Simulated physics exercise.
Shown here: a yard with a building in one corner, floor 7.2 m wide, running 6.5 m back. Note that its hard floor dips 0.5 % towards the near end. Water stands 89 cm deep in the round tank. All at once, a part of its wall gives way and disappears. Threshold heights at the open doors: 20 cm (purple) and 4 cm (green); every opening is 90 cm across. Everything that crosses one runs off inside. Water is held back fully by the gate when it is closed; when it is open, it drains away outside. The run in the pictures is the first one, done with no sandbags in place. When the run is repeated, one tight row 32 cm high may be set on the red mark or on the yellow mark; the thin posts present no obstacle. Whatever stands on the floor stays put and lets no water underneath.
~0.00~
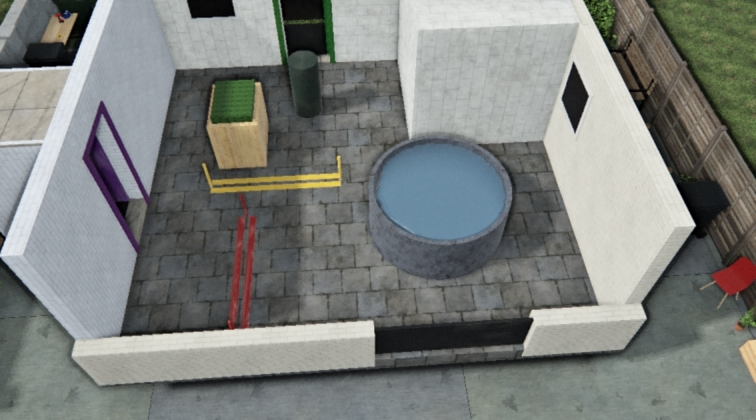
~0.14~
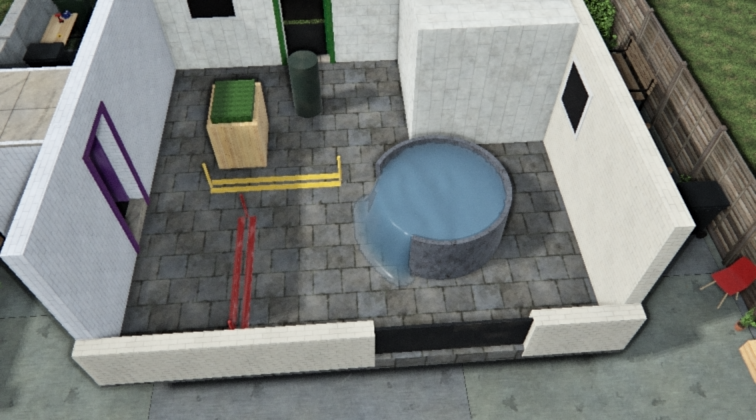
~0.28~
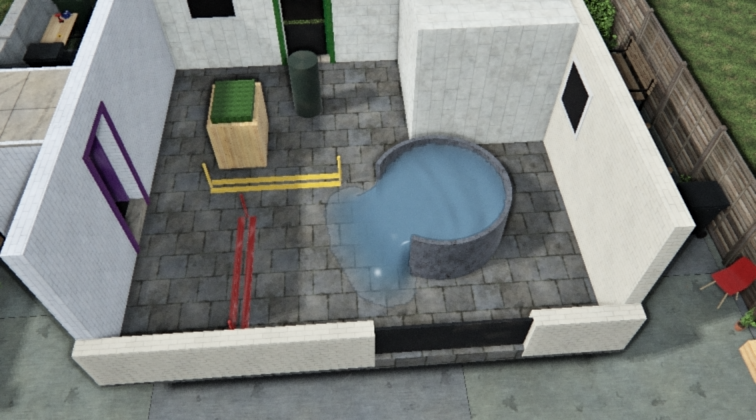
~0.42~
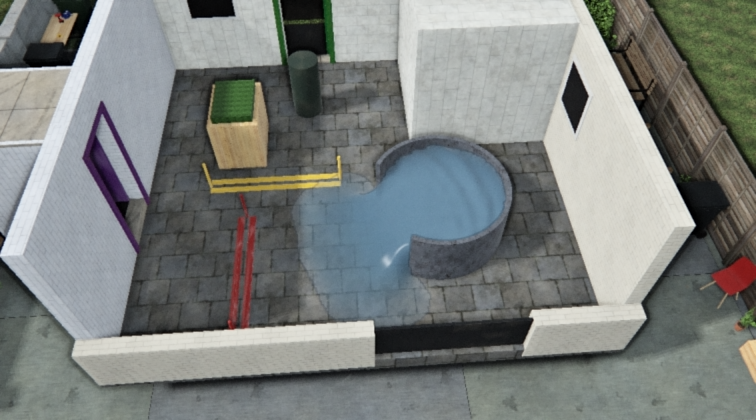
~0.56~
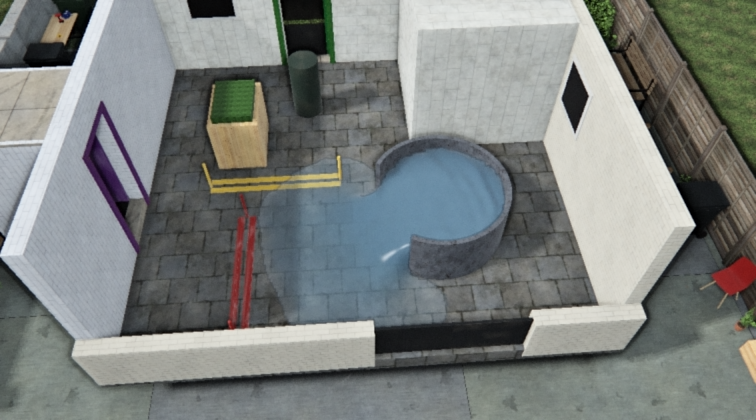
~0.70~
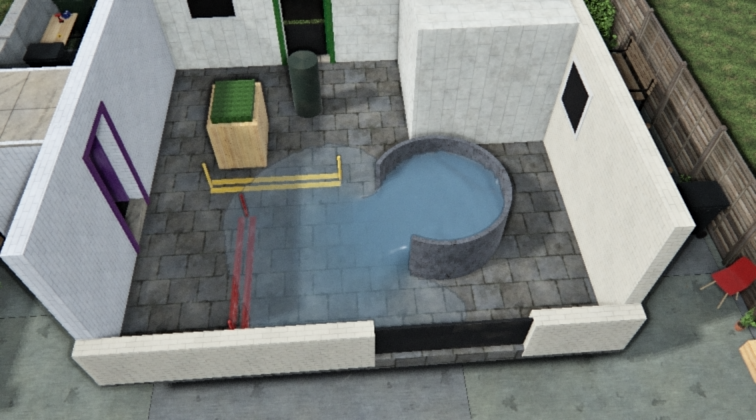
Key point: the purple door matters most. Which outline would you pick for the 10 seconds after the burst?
The red outline.
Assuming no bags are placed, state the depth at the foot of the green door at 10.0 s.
Close to 10.5 cm of depth.
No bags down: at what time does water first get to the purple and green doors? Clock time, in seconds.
Purple: 1.1 s; green: 2.6 s.
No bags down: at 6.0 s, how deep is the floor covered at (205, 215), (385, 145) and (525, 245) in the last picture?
10, 3 and 1 cm.
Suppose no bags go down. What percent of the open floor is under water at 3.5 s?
I'd guess around 65 in a hundred.
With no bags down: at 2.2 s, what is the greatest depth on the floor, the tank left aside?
Max depth: Close to 56 cm.
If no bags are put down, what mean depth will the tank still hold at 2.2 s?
It's around 28 cm deep on average.
After 1.4 s water covers 45 % of the floor and is deepest (57 cm) near (116, 361) in the run without bags; in at the purple door, 0 L with no bags, 0 L with the row on red, 3 L on yellow.
After 2.2 s water covers 55 % of the floor and is deepest (56 cm) near (128, 360) in the run without bags; in at the purple door, 16 L with no bags, 0 L with the row on red, 87 L on yellow.
After 3.5 s water covers 65 % of the floor and is deepest (32 cm) near (225, 170) in the run without bags; in at the purple door, 61 L with no bags, 14 L with the row on red, 175 L on yellow.
After 6.0 s water covers 90 % of the floor and is deepest (24 cm) near (400, 83) in the run without bags; in at the purple door, 66 L with no bags, 16 L with the row on red, 179 L on yellow.
After 10.0 s water covers 100 % of the floor and is deepest (16 cm) near (404, 175) in the run without bags; in at the purple door, 66 L with no bags, 16 L with the row on red, 179 L on yellow.
